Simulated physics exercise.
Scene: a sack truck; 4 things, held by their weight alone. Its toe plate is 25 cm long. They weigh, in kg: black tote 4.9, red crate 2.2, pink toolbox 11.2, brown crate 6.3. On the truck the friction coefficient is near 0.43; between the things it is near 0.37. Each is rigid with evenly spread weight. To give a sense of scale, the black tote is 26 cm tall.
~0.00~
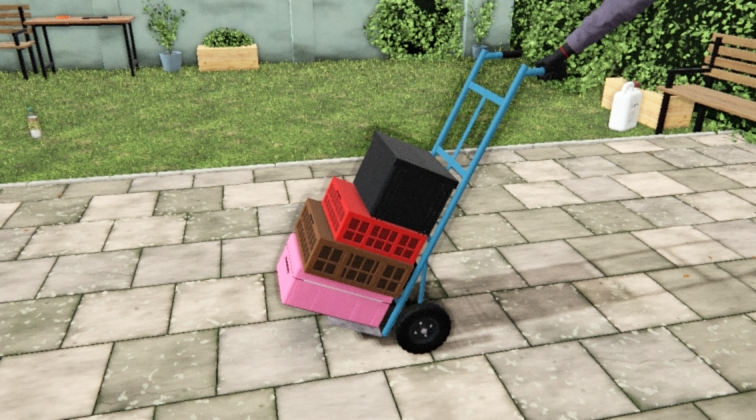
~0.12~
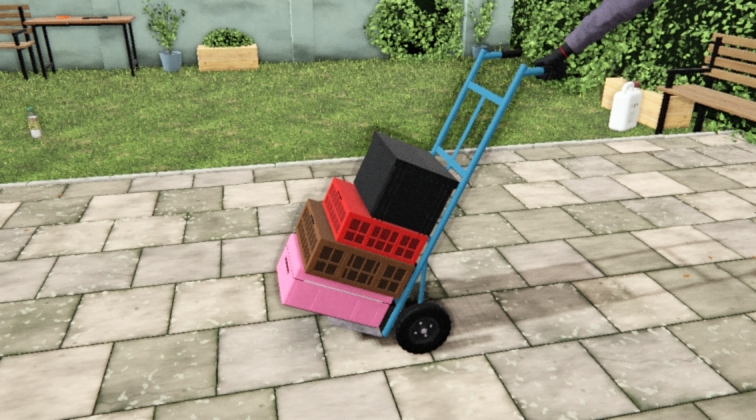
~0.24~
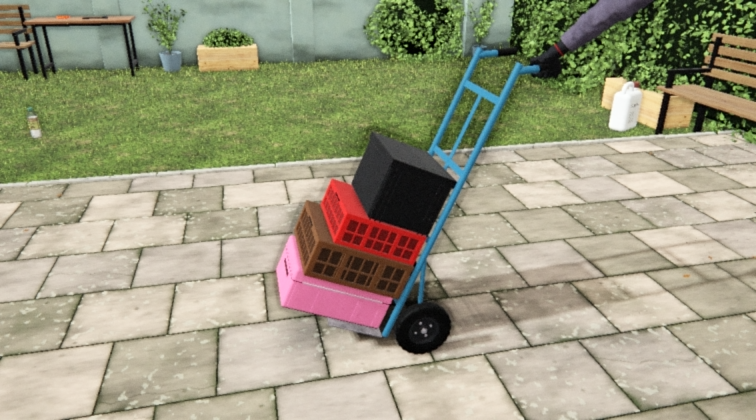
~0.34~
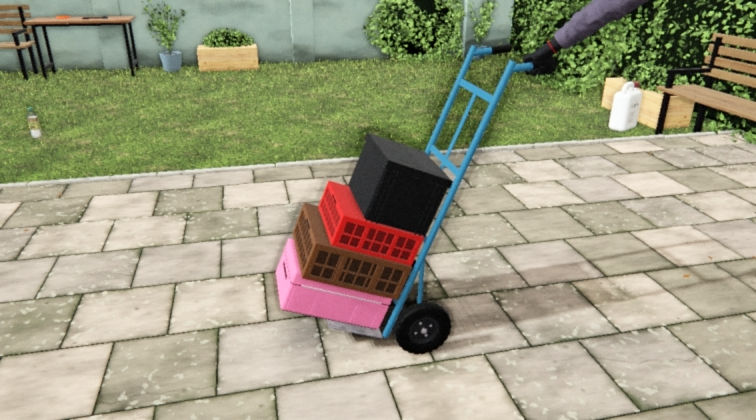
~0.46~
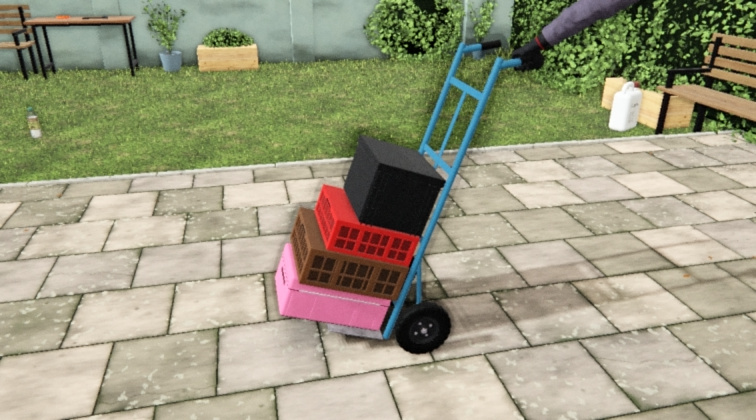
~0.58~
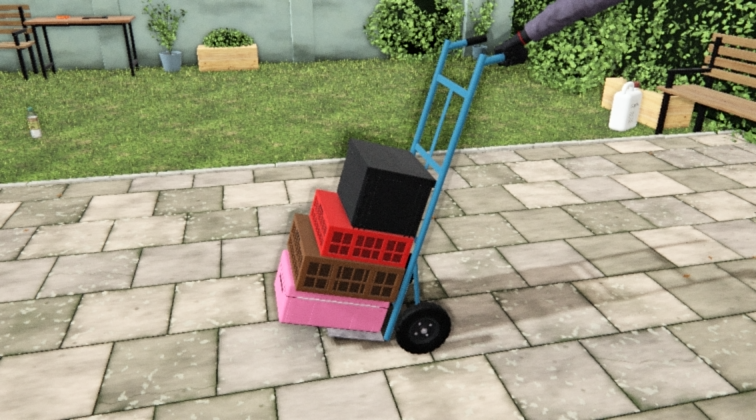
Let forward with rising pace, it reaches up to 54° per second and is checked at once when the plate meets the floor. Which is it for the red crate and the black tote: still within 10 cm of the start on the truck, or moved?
At the end, red crate: Within the limit, black tote: Within the limit.
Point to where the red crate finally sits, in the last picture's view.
It settles at around (337, 245).
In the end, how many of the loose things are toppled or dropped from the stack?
That comes to 0.
By 0.88 s, truck 4° back.
By 1.08 s, truck upright; black tote rocked 3° off its seat near (338, 202); red crate rocked 3° off its seat near (331, 246); brown crate rocked 3° off its seat.
By 1.38 s, truck upright.
When it is over (1.8 s), all 4 within 10 cm of the start. In the last view, red crate near (337, 245), black tote near (347, 202).
